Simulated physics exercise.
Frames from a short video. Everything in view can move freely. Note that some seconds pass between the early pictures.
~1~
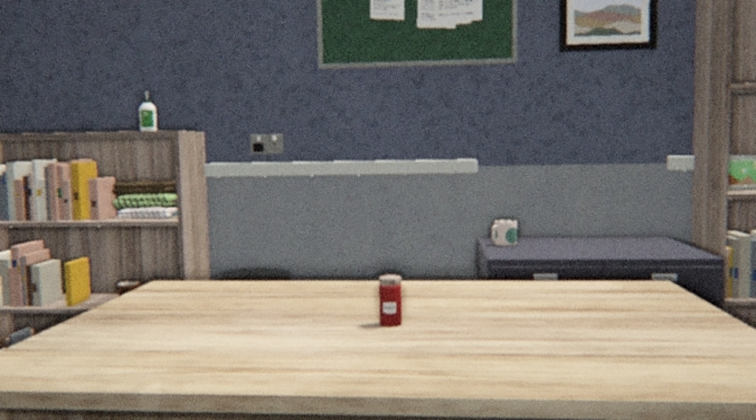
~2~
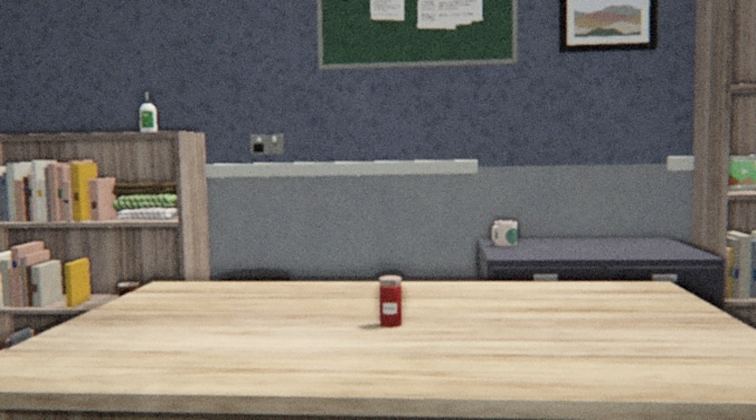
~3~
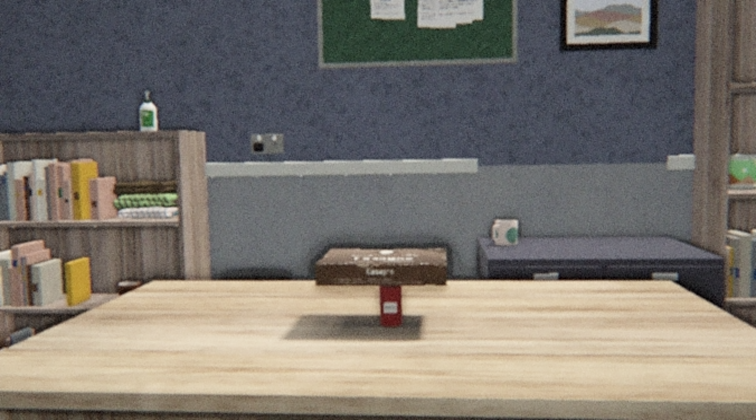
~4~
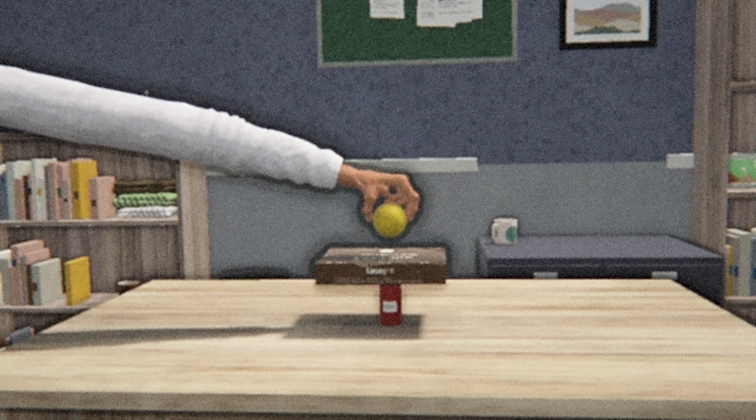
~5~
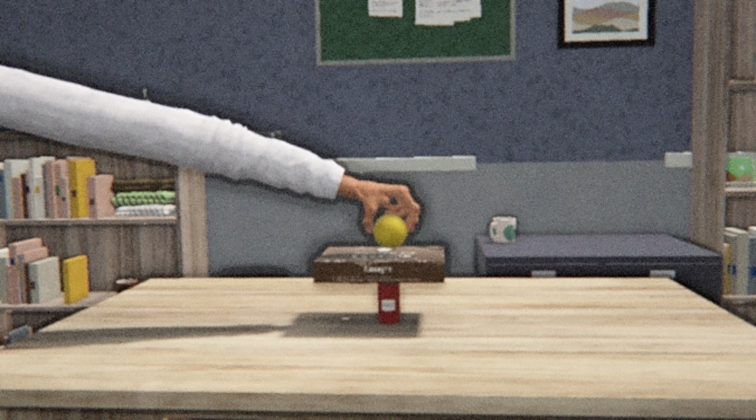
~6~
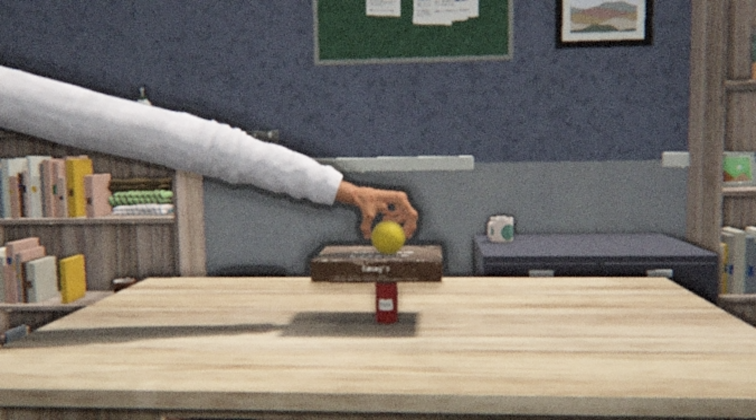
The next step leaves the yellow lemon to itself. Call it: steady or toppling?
Steady.
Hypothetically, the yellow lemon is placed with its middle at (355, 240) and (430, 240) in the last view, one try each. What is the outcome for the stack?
Result of try one: Collapse; result of try two: No collapse.
Then, 0.30 s after the last picture, nothing has stirred.
Then, 0.70 s after the last picture, yellow lemon resting near (388, 238).
At rest, all 3 in place. Seen from the same camera at the end, yellow lemon near (388, 238). The stack holds.
